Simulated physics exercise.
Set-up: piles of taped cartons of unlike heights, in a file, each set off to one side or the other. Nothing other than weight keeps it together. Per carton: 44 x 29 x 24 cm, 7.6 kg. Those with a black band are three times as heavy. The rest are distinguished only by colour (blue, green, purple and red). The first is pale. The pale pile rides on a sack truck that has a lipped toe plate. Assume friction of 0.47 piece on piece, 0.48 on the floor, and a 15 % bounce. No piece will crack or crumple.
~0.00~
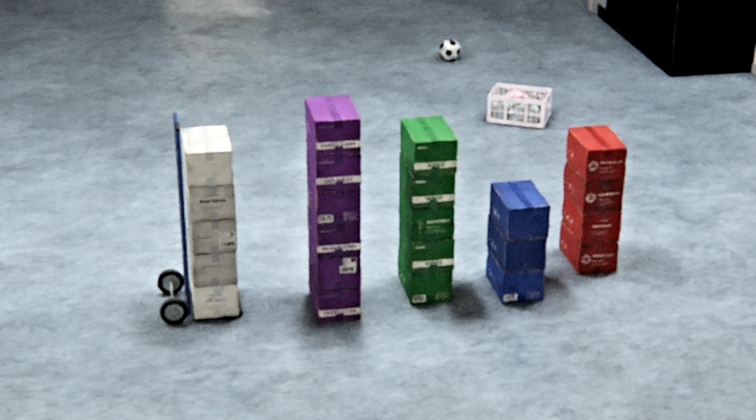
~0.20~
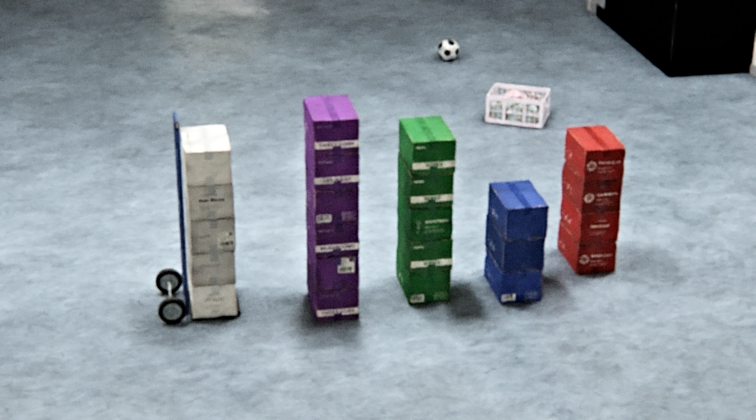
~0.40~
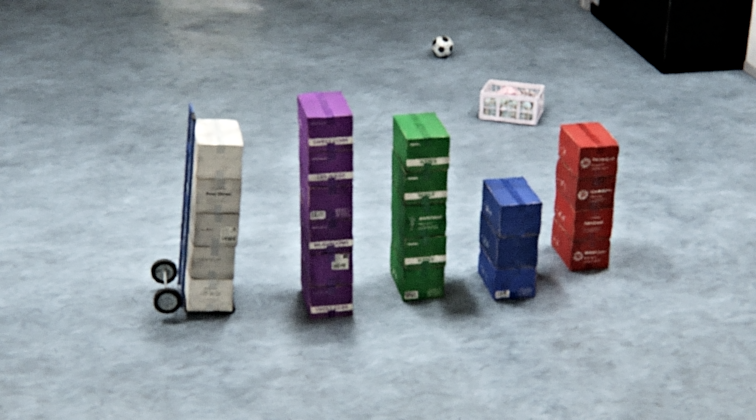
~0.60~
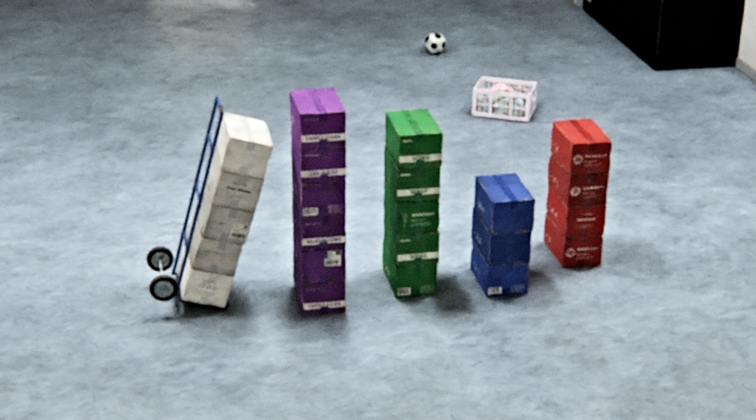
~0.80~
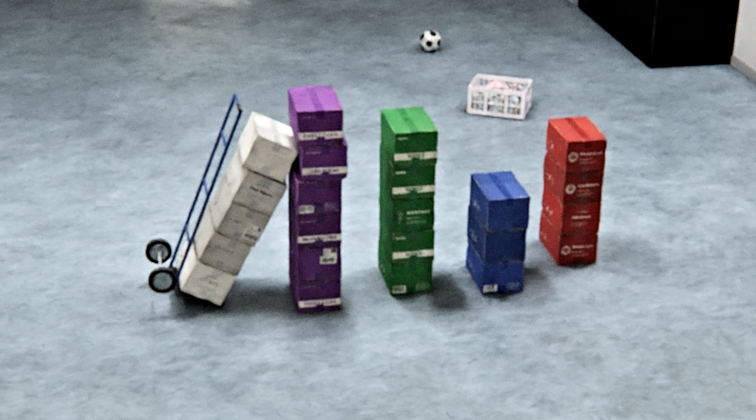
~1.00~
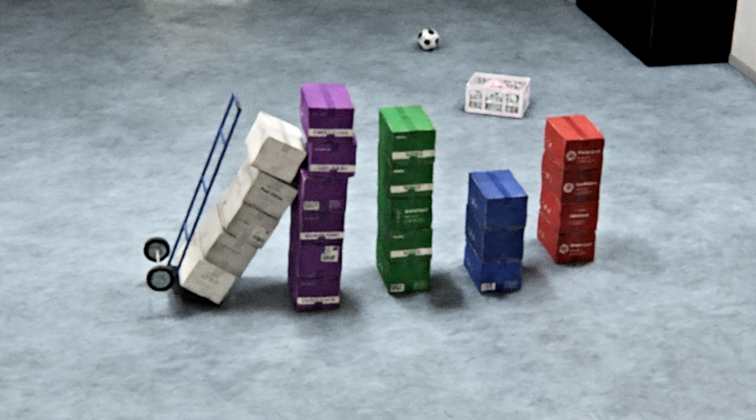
On a blue-grey floor, a hand truck tilts right, leaning pale cartons against the purple stack.
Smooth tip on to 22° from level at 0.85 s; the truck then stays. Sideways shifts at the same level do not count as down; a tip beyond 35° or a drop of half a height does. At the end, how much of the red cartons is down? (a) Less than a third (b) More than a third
More than a third.
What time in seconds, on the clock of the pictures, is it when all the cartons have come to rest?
Near 4.5 s.
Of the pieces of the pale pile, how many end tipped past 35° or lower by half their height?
I count 5 pale pieces.
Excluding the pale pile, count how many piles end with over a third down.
That comes to 4.
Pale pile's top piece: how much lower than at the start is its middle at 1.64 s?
Roughly 20 cm.
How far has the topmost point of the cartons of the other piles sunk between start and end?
Roughly 55 centimetres lower at the end.
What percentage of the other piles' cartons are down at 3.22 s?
It's 95 percent at that point.
Around 1.64 s, 5 of the pale pile down; none of the 4 red cartons down (0 of 18 in all colours); top red carton unmoved; top purple carton tipped 21°.
Around 2.36 s, 5 of the pale pile down; none of the 4 red cartons down (7 of 18 in all colours); top red carton unmoved; top green carton tipped 45°, 17 cm lower.
Around 3.22 s, 5 of the pale pile down; 3 of the 4 red cartons down (17 of 18 in all colours); top red carton tipped 61°, 33 cm lower; top blue carton tipped 65°, 32 cm lower.
Finally (4.7 s), 5 of the pale pile down; 3 of the 4 red cartons down (17 of 18 in all colours); top red carton upside down; top green carton upside down. That is 75 per cent. Seen by the last camera, middles, top red carton near (717, 196), top green carton near (723, 252).
